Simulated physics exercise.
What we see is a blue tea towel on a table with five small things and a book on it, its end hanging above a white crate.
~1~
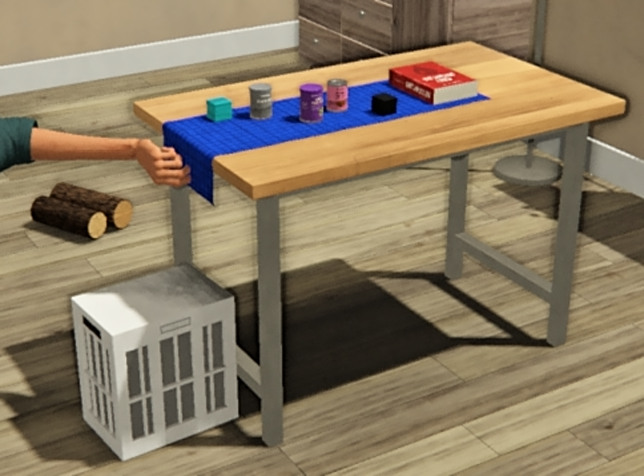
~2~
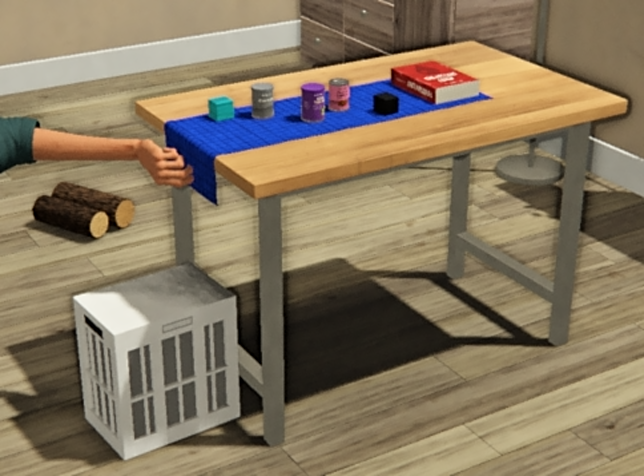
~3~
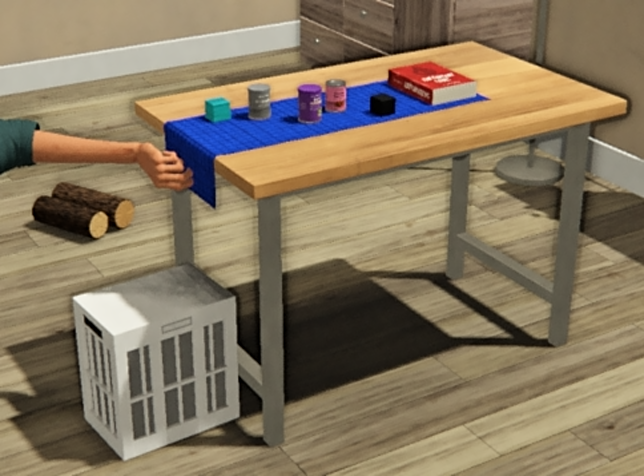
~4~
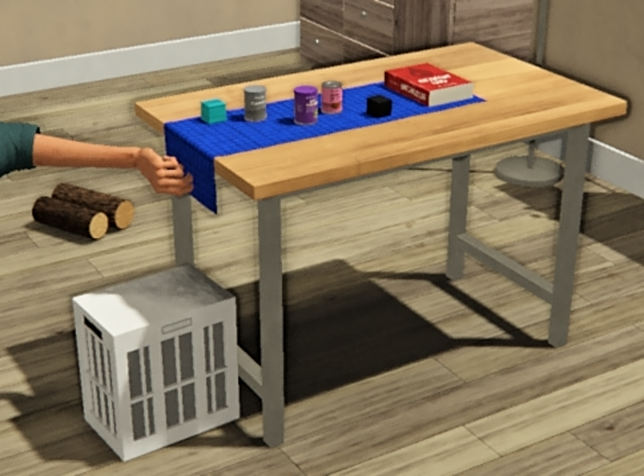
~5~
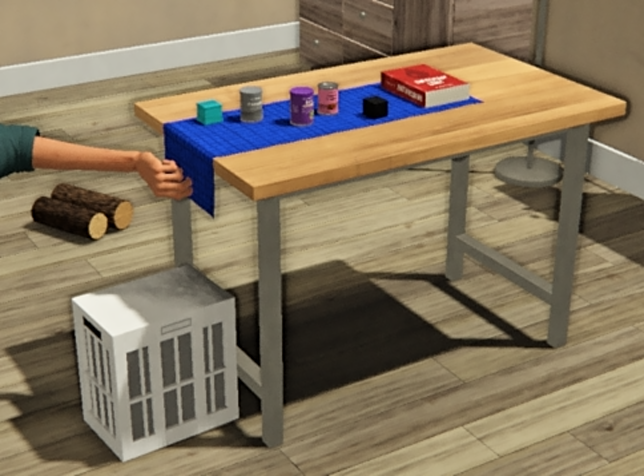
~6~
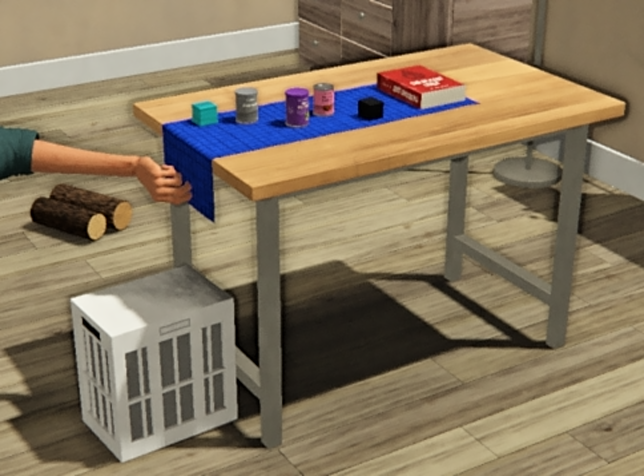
On a wooden table, a hand slowly pulls a blue cloth left, carrying small objects along.
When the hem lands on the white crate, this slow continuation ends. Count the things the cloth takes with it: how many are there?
Two.
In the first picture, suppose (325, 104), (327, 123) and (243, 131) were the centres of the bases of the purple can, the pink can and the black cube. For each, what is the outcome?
Result - purple can still up, pink can still up, black cube down.
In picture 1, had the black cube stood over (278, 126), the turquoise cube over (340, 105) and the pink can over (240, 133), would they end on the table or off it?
Looks like the black cube ends up down, the turquoise cube hangs in there, and the pink can ends up down.
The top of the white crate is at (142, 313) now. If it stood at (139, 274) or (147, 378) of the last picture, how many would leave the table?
Respectively 1 and 4.
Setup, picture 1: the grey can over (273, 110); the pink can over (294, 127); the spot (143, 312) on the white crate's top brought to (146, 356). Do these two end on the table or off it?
The grey can ends up off the top and the pink can ends up off the top.
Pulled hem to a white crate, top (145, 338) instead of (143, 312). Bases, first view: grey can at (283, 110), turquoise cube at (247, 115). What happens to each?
Result: Grey can gone, turquoise cube gone.
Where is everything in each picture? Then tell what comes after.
The first picture shows hem (214, 206); turquoise cube (219, 100); grey can (260, 86); purple can (311, 87); pink can (337, 82); black cube (384, 96); top of the crate (143, 312).
The second picture shows hem (218, 206); turquoise cube (221, 99).
The third picture shows hem (215, 210); grey can (259, 87).
The fourth picture shows hem (217, 215); purple can (306, 89); top of the crate (144, 312).
The fifth picture shows hem (214, 219); pink can (328, 85).
The sixth picture shows hem (215, 223); turquoise cube (204, 104); grey can (246, 90); purple can (297, 91); pink can (324, 86); black cube (371, 101).
Soon after, hem near (190, 239); turquoise cube gone.
Then, hem on the crate; turquoise cube and grey can gone.
At rest, hem on the crate; turquoise cube and grey can gone. The count of fallen things is two.
